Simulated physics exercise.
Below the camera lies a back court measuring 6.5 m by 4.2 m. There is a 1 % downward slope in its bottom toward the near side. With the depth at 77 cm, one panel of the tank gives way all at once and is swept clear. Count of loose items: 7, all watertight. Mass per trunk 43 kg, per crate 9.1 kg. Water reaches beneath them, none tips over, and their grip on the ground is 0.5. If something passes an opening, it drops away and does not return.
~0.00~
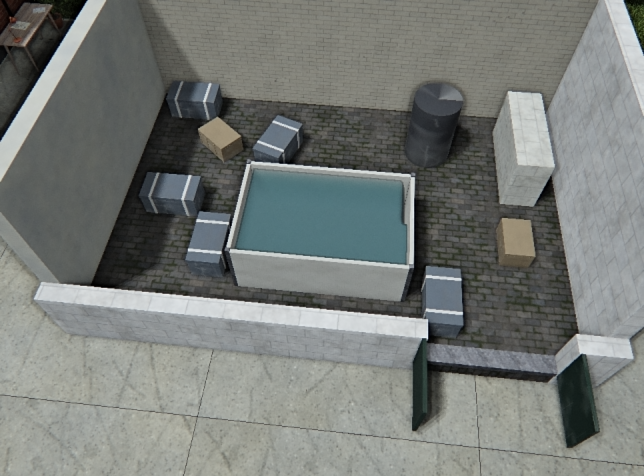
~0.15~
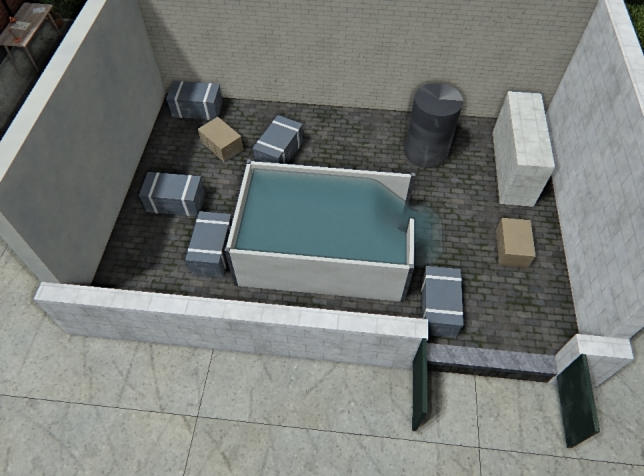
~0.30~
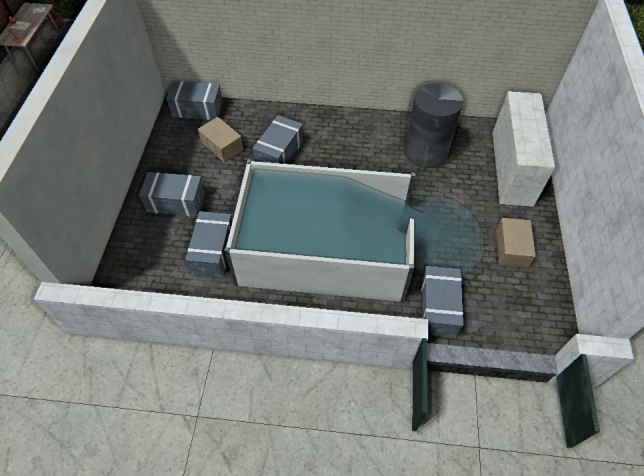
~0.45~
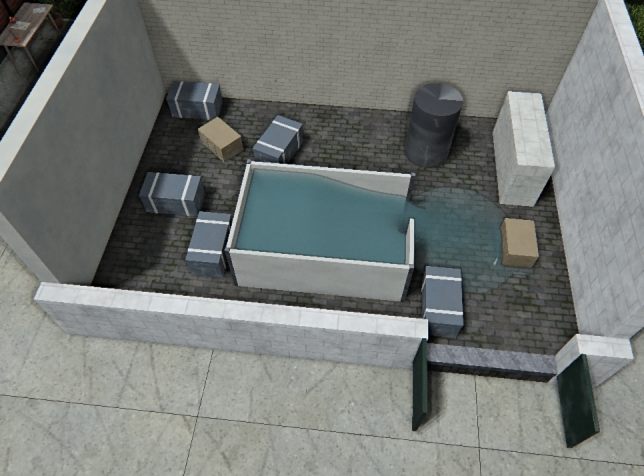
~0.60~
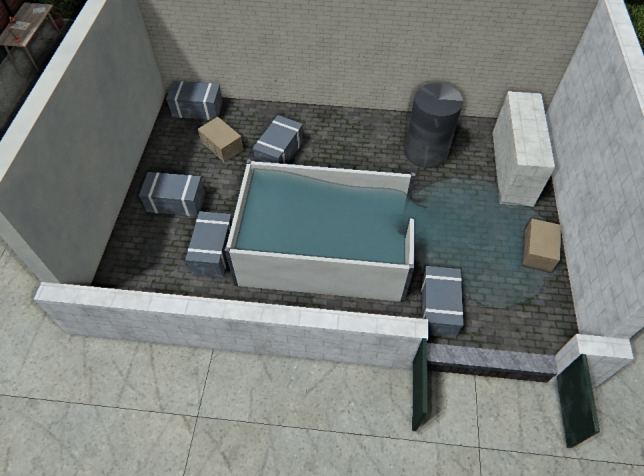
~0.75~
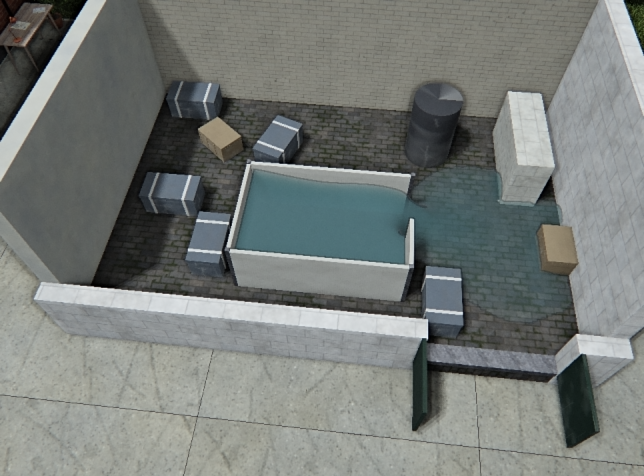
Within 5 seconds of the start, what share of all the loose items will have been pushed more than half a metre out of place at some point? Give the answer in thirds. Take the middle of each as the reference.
Under a third.
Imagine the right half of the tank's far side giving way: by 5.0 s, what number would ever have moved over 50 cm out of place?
Result: 4 of them.
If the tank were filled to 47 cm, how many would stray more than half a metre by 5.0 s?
It would come to 1 of them.
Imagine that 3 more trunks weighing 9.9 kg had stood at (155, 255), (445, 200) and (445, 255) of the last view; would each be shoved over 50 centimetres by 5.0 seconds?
Note, in sequence: Under threshold; over threshold; over threshold.
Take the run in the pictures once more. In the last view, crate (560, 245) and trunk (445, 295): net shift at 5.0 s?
Gone out; 0 cm.
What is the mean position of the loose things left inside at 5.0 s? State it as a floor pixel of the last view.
They average out to somewhere around (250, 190).
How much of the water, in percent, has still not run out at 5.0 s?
Roughly 84 percent.
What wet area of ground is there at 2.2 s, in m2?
Roughly 12.0 m2 of it is wet.
After 1.1 s 1 of 7 are over 50 cm from their spots; 1 afloat.
After 2.2 s 1 of 7 are over 50 cm from their spots; 1 afloat.
After 3.5 s 1 of 7 are over 50 cm from their spots; 1 afloat.
After 5.0 s 1 of 7 are over 50 cm from their spots, and 1 have been at some point; 0 afloat.
